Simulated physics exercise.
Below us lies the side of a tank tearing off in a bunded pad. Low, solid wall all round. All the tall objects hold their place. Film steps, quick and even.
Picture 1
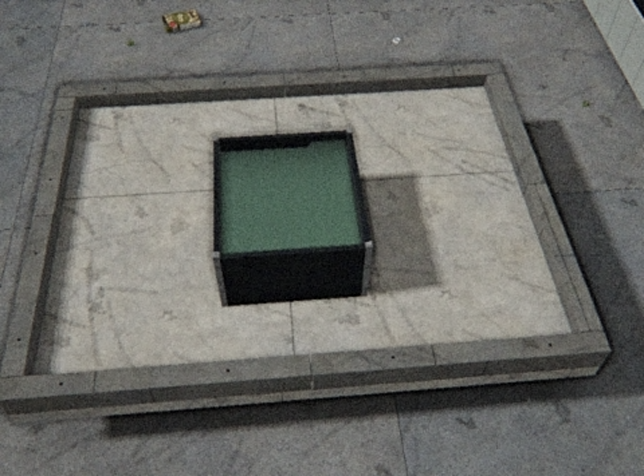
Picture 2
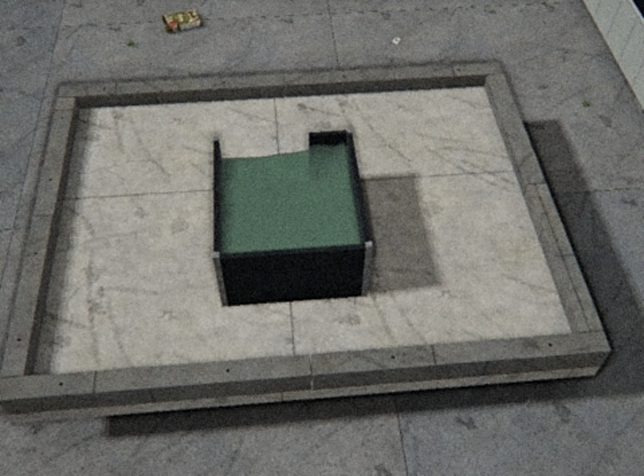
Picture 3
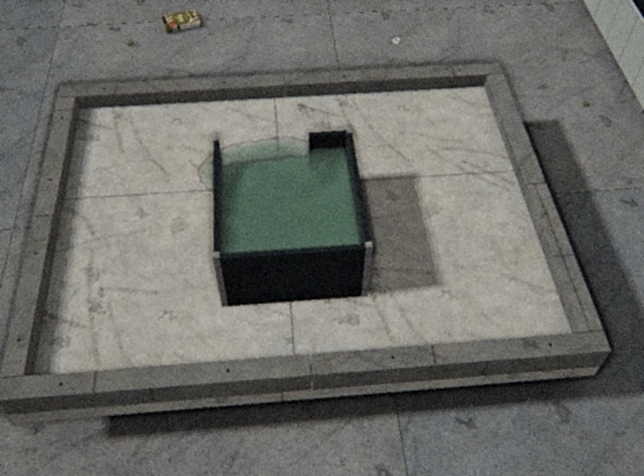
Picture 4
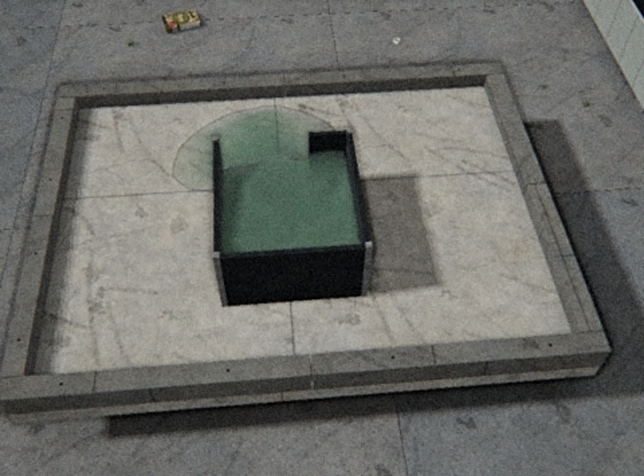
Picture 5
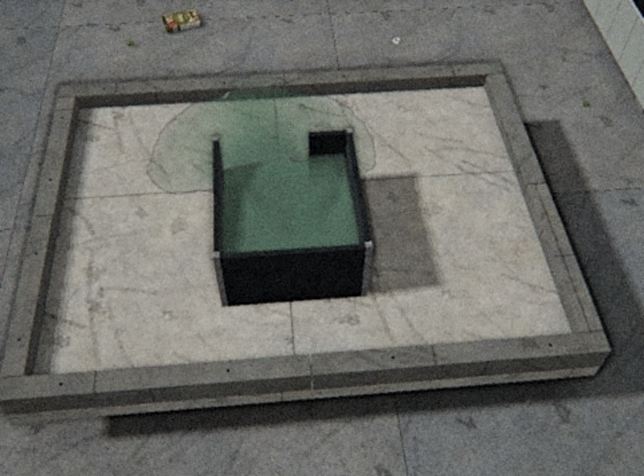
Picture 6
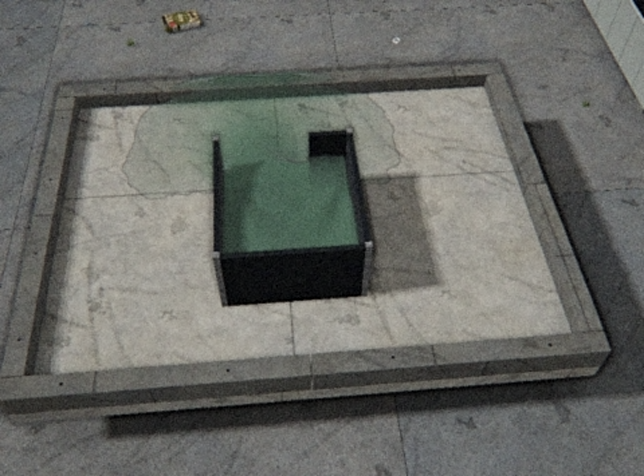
In the video, an open tank of green water sits inside a low walled pad; part of its far side opens, and water pours through the gap, spreading behind and around both sides as the tank's level drops.
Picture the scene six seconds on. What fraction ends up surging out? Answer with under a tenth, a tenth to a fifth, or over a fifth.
A tenth to a fifth surges out.
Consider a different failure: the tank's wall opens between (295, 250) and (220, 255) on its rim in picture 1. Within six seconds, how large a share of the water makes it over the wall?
Around 22 in a hundred.
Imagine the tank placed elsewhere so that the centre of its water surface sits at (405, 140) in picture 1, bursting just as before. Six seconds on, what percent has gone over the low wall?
I'd put it near 24 in a hundred.
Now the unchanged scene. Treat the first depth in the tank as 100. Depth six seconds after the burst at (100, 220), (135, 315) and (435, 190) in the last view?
Estimated readings in sequence: 8, 10, 6 percent.
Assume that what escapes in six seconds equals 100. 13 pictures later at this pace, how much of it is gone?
I make it 85 per cent.
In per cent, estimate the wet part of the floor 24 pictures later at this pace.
Roughly 85 percent, I'd say.
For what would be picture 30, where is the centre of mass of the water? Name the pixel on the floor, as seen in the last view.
That puts it at around (275, 189).
A moment on, water covers 25 % of the floor; the low wall has let 1 % over.
Next, water covers 30 % of the floor; the low wall has let 4 % over.
Then, water covers 45 % of the floor; the low wall has let 14 % over.
Later, water covers 70 % of the floor; the low wall has let 16 % over.
In the end, water covers 85 % of the floor; the low wall has let 16 % over.
